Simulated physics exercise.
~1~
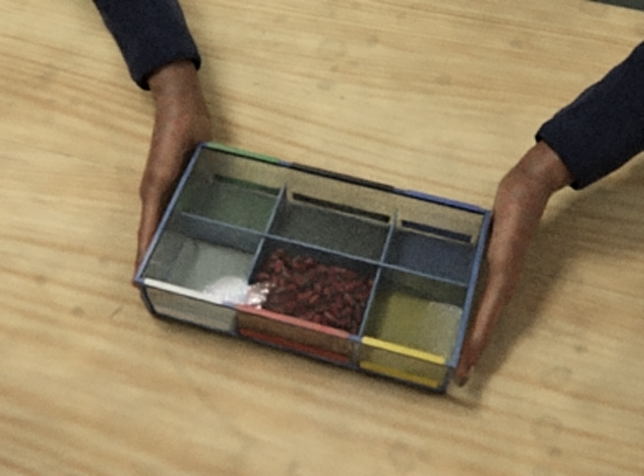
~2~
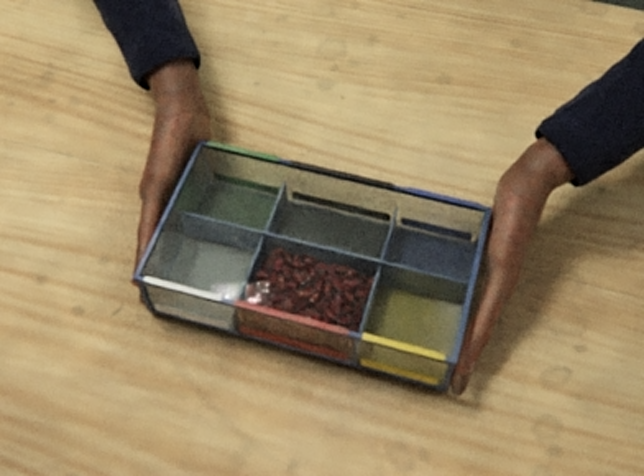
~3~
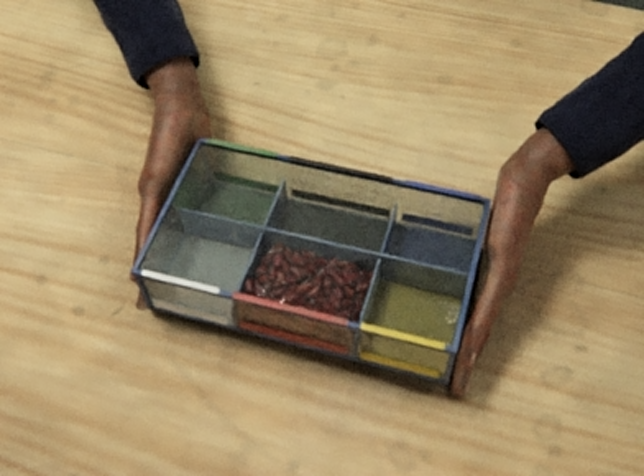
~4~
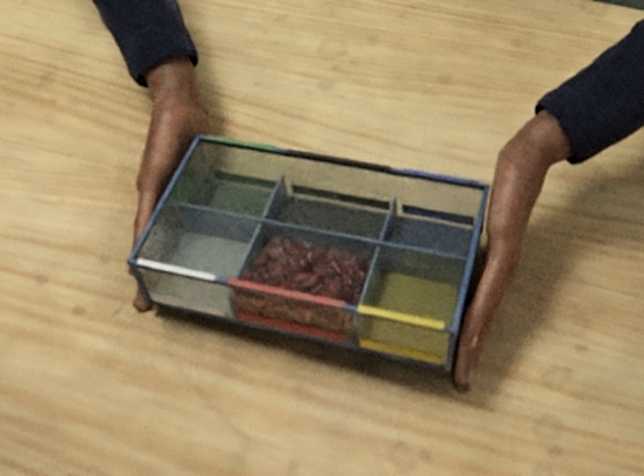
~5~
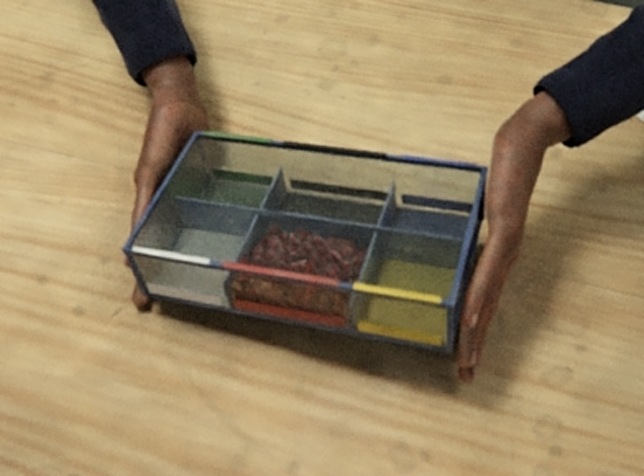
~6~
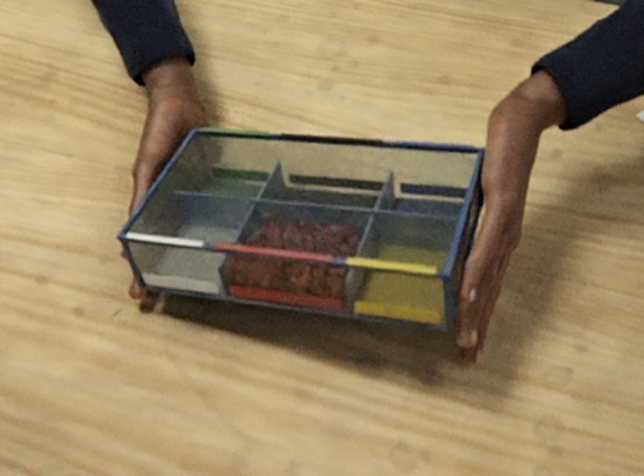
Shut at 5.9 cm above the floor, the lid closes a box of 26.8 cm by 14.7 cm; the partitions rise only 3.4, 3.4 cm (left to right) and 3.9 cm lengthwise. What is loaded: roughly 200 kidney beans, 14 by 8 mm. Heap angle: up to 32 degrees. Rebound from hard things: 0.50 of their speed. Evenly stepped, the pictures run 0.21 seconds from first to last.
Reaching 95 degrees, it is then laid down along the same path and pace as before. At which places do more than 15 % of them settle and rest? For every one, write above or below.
Red above, blue below, green above, yellow below, white below, black below.
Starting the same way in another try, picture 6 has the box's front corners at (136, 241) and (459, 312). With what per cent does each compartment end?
Final shares: Red 30%, blue 0%, green 35%, yellow 0%, white 0%, black 35%.
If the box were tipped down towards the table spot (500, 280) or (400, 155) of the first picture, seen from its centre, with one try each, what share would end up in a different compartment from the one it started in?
Around 80 % for the first direction, around 70 % for the second.
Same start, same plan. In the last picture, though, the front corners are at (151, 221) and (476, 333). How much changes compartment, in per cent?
Roughly 75 per cent.
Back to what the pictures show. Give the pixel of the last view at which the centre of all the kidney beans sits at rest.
Close to pixel (238, 224).
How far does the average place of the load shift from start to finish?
It moves around 9.5 centimetres.
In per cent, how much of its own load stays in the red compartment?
I'd put it at roughly 30 per cent.
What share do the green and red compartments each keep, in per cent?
Green 60, red 30.
Then, 0.70 s after the last picture, tilt 95 degrees; red 65 %, green 20 %, white 10 %, black 5 %.
Then, 1.17 s after the last picture, tilt 41 degrees; red 30 %, green 60 %, white 5 %, black 5 %.
Then, 1.71 s after the last picture, tilt 0 degrees; red 30 %, green 60 %, white 5 %, black 5 %.
In the end, red 30 %, blue 0 %, green 60 %, yellow 0 %, white 5 %, black 5 %.
